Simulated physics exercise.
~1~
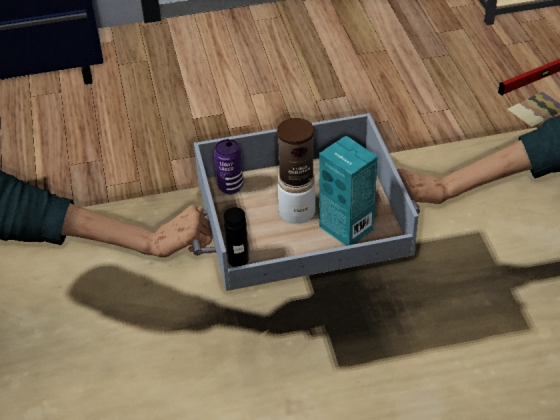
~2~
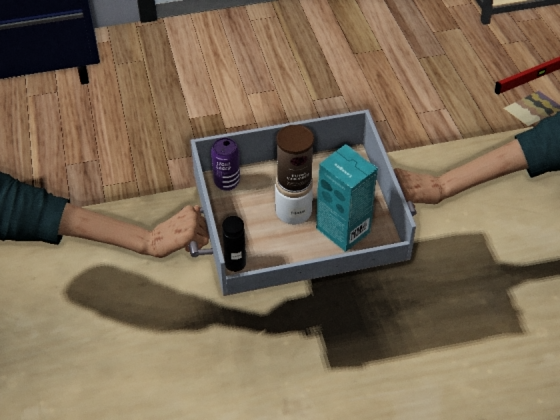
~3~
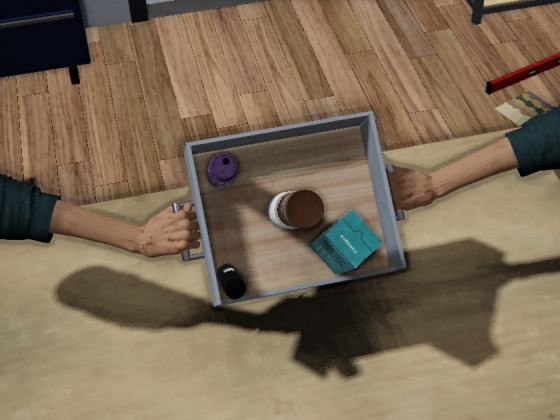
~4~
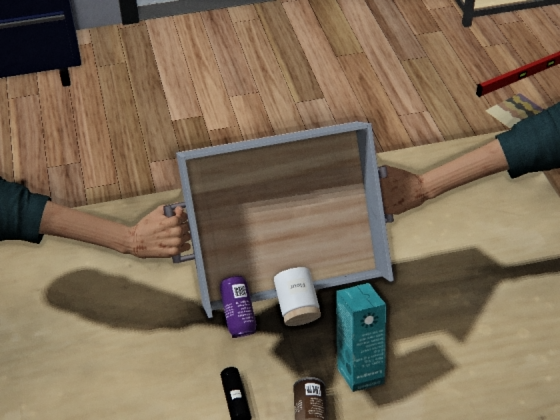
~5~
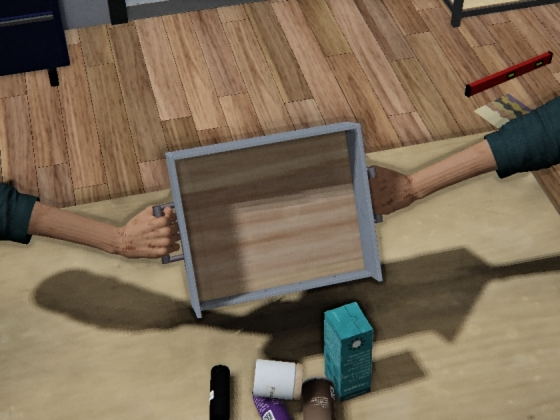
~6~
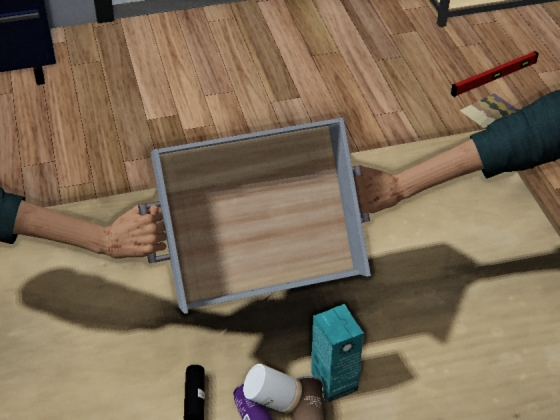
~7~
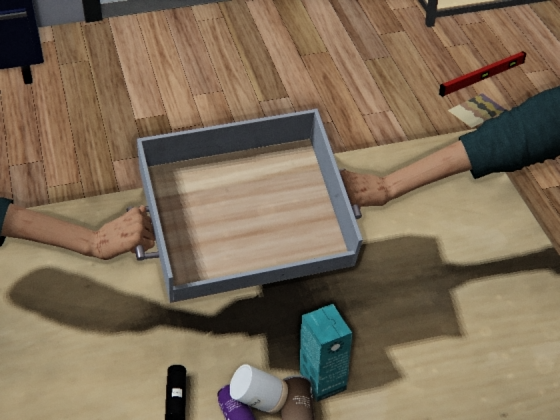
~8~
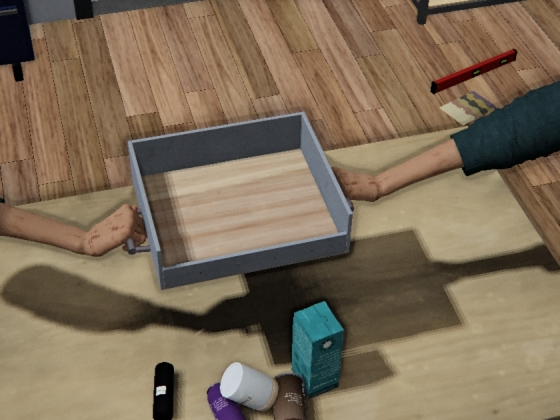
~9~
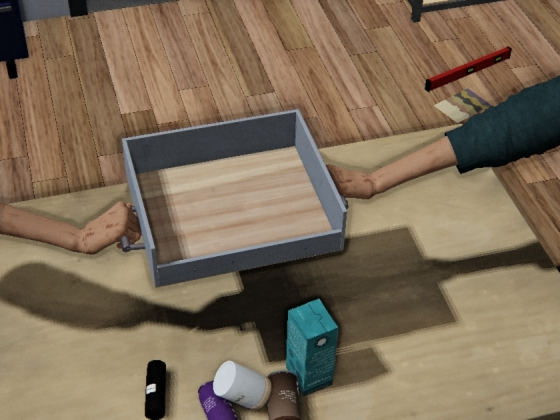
Two hands tip a gray crate forward, spilling all five containers, then level it empty.
